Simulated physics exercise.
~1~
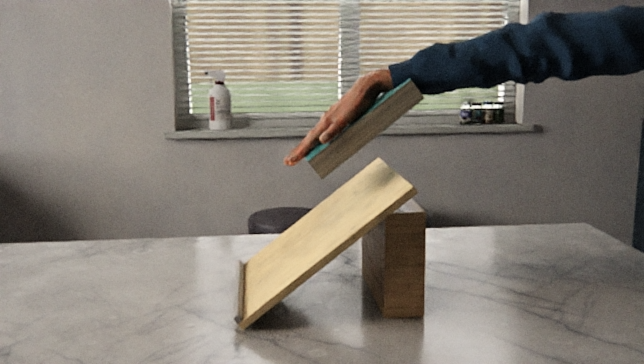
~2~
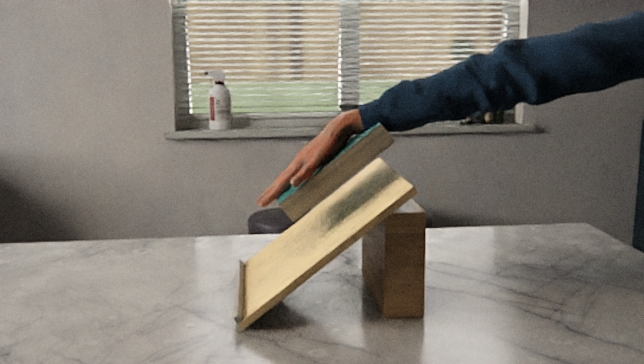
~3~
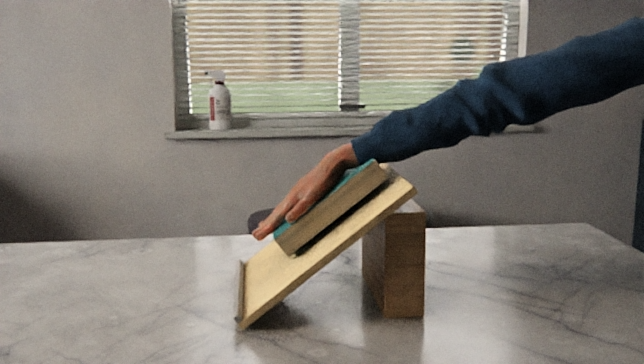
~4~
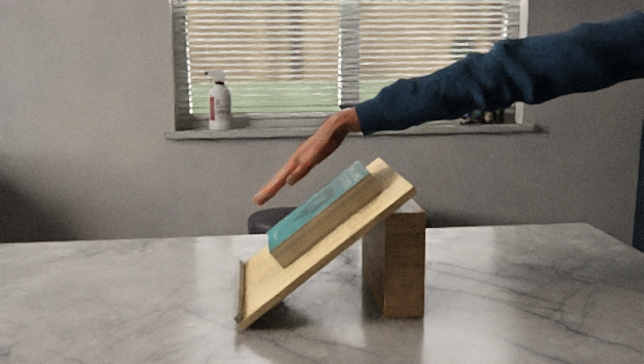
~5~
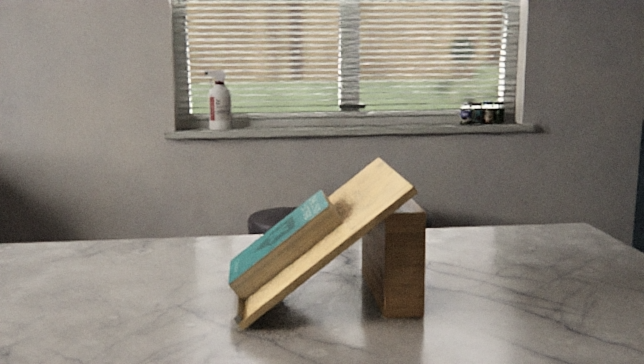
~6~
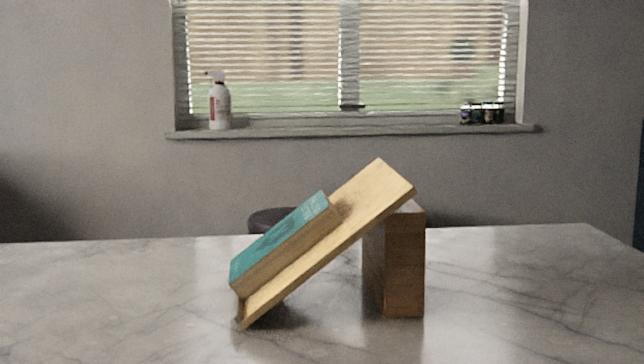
In a grey-walled room, seen from the side by a still camera, a pale wooden board leans on an upright brown block on a marbled table, sloping down to the left. Behind it are a window with blinds, a white spray bottle on the sill and a dark rounded seat. From the right, a hand in a dark blue sleeve lowers a turquoise book onto the upper part of the board. The hand lets go and draws back as the book begins to move down. The book slides to the low end and stays there, the hand gone.
